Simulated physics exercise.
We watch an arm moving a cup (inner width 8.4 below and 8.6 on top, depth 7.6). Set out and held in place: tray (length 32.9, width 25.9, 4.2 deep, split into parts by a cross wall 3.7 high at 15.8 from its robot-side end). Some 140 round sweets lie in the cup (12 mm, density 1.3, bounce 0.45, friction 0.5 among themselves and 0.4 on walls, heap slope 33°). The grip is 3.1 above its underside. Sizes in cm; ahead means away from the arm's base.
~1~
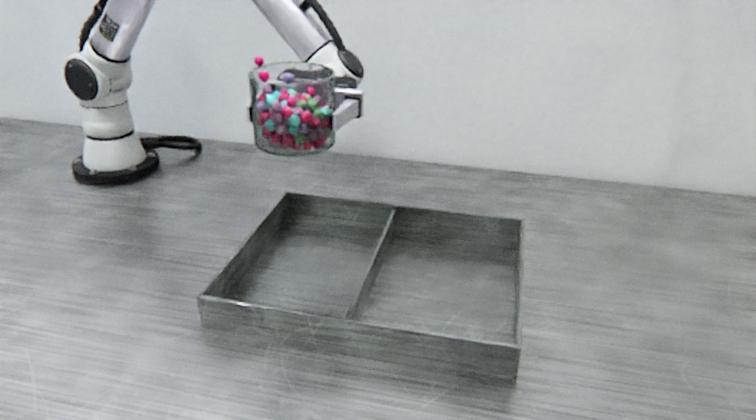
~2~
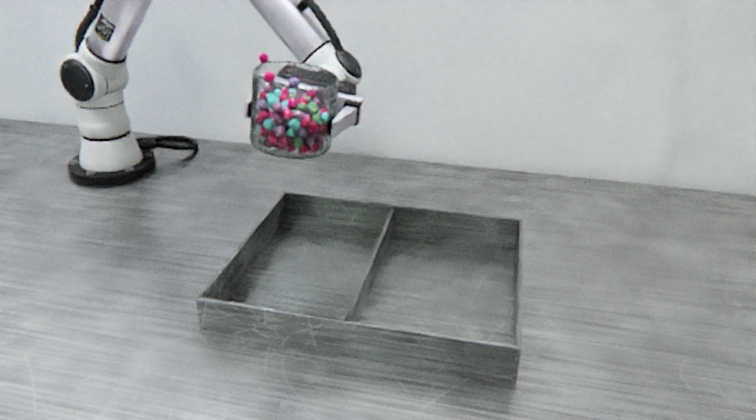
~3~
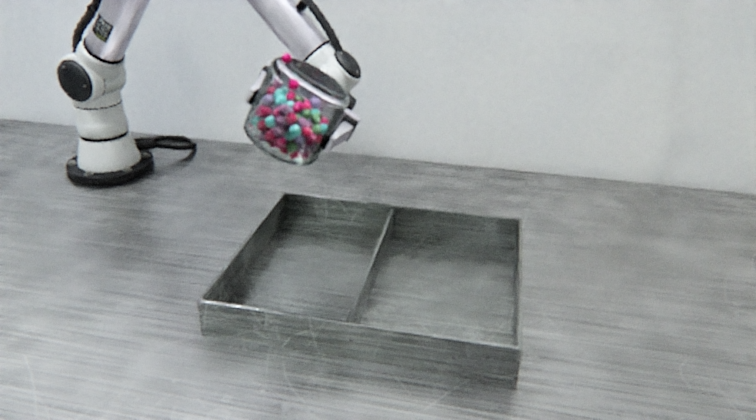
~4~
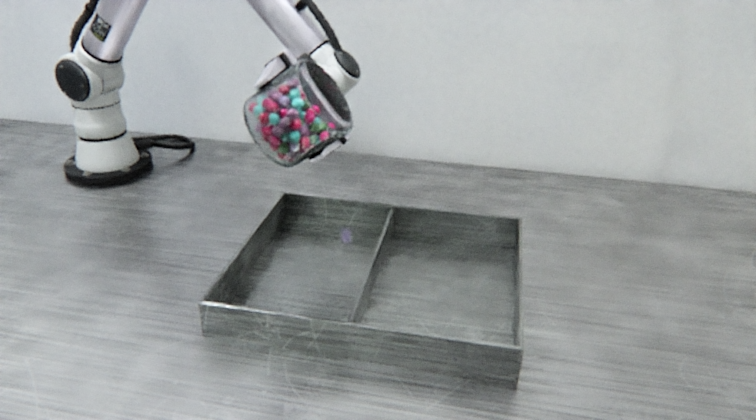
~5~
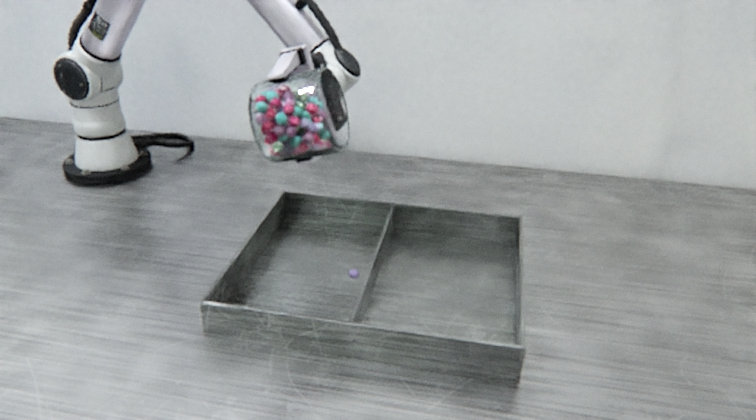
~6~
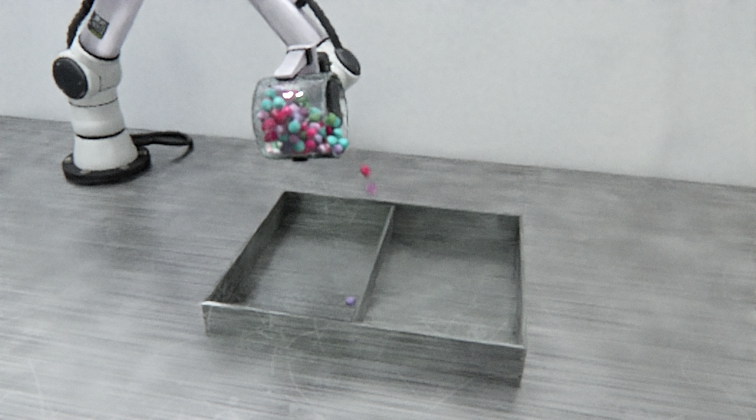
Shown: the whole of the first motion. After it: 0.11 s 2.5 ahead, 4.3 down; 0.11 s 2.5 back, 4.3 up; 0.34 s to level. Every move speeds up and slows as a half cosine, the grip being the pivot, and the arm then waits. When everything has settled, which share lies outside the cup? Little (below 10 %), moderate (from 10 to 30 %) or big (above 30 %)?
A moderate share, from 10 to 30 %, ends outside the cup.
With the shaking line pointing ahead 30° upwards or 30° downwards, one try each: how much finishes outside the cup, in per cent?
About 95 and 40 per cent.
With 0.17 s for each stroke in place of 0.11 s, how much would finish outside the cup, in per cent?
In that case some 5 per cent.
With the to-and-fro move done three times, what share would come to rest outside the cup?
Then about 40 per cent.
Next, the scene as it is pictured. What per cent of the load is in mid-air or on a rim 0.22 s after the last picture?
Some 6 per cent.
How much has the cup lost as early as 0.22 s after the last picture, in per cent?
Some 10 per cent.
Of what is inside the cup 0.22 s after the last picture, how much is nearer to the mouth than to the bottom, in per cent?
About 45 per cent.
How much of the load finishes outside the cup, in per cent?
Some 20 per cent.
Then, 0.22 s after the last picture, tilted 82° forward, highest piece 23 above the table; 130 in the cup, 3 in the far-side part, 1 in the robot-side part, 9 in flight or on a rim.
Then, 0.45 s after the last picture, tilted 20° forward, highest piece 24 above the table; 117 in the cup, 17 in the far-side part, 6 in the robot-side part, 3 in flight or on a rim.
Then, 0.76 s after the last picture, level, highest piece 24 above the table; 117 in the cup, 19 in the far-side part, 7 in the robot-side part.
Then, 1.81 s after the last picture, level, highest piece 24 above the table; 117 in the cup, 19 in the far-side part, 7 in the robot-side part.
Final count, 117 in the cup, 19 in the far-side part, 7 in the robot-side part. That is 18 % outside the cup.
